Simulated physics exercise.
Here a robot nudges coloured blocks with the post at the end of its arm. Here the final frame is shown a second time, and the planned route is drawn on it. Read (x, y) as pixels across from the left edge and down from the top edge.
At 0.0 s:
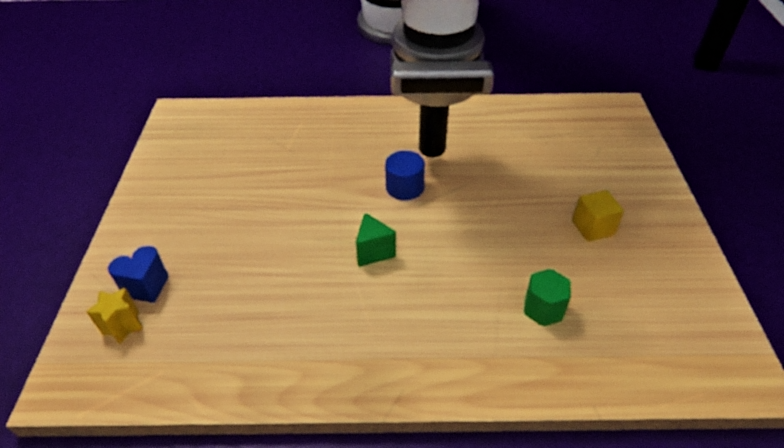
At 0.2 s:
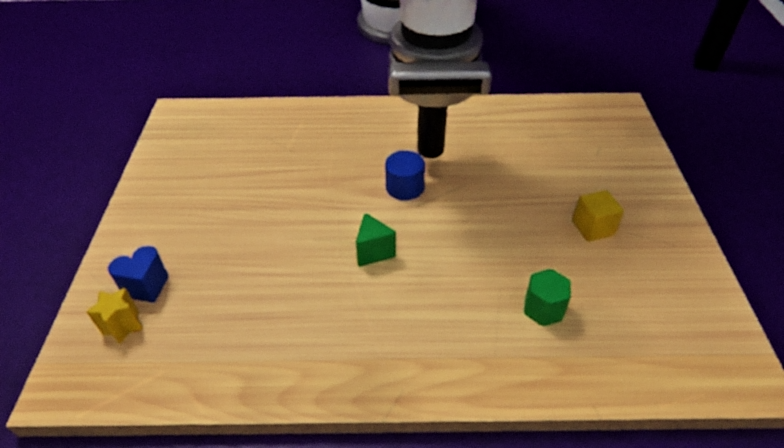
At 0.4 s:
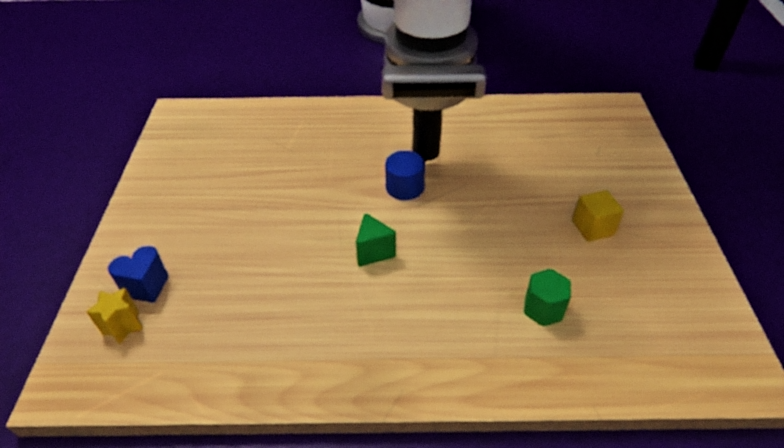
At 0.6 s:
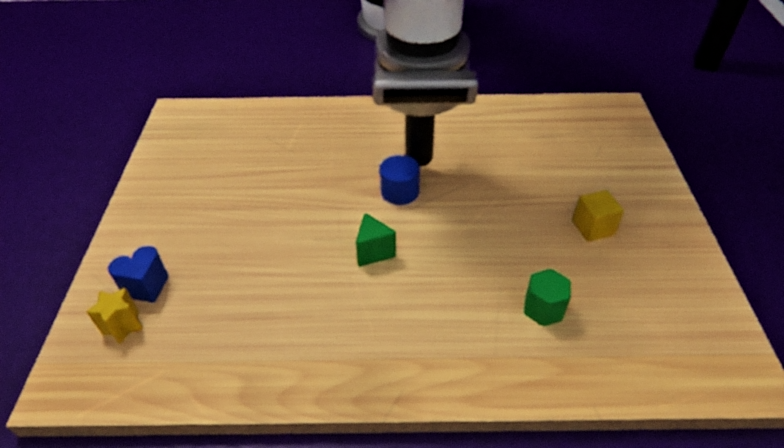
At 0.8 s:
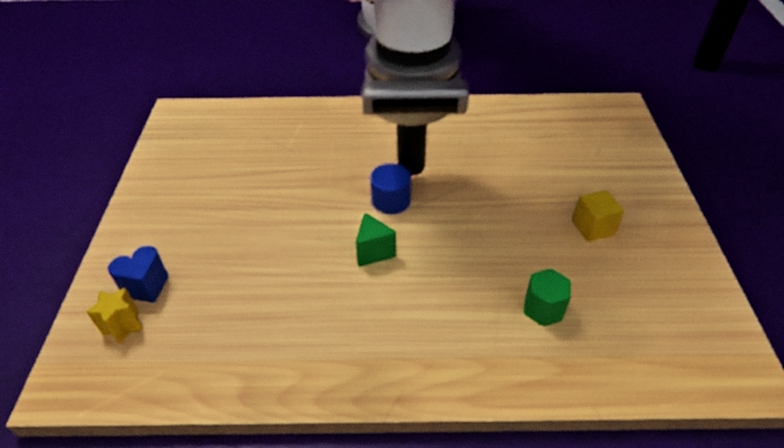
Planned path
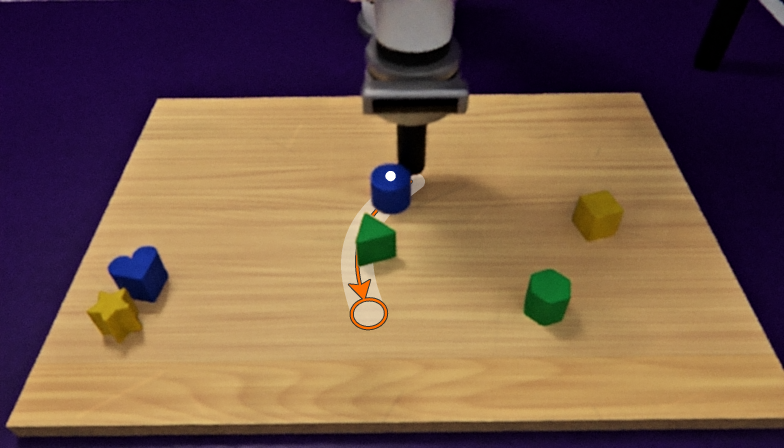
Robot arm lowering its black post toward a blue cylinder, then nudging it slightly down and left across a wooden board.
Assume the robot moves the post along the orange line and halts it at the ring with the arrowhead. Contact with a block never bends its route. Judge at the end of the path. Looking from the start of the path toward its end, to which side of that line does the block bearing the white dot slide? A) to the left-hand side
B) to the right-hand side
B: To the right-hand side.
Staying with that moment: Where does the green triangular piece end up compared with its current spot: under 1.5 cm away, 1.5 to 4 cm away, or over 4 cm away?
Its final spot will lie more than 4 cm from the current one.
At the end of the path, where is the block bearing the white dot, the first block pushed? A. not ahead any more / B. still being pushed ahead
Answer: A.
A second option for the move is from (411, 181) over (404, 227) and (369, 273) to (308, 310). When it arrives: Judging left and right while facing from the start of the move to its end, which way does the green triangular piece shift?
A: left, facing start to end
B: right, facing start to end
B (right, facing start to end)
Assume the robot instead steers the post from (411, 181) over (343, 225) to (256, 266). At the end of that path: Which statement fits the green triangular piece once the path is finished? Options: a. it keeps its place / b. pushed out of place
The answer is b.
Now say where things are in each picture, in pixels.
Post's lower end at (432, 150); green triangular piece at (372, 228); blue cylinder at (405, 162), in the first frame.
Post at (431, 151); blocks still, in the second frame.
Post at (426, 154); blocks still, in the third frame.
Post at (419, 159); blue cylinder at (400, 167), in the fourth frame.
Post at (411, 168); green triangular piece at (372, 228); blue cylinder at (391, 176), in the fifth frame.
Drawn move, from (411, 181) through (374, 214) and (357, 260) to (369, 313); the dot is on the blue cylinder.
The first path, step by step. One third of the way, post at (372, 201); green triangular piece at (368, 237), turned 50° anticlockwise; blue cylinder at (349, 213).
Two thirds of the way, post at (356, 247); green triangular piece at (364, 268), turned 115° anticlockwise; blue cylinder at (318, 250).
At the end, post at (368, 300); green triangular piece at (382, 326), turned 125° anticlockwise; blue cylinder at (315, 254).
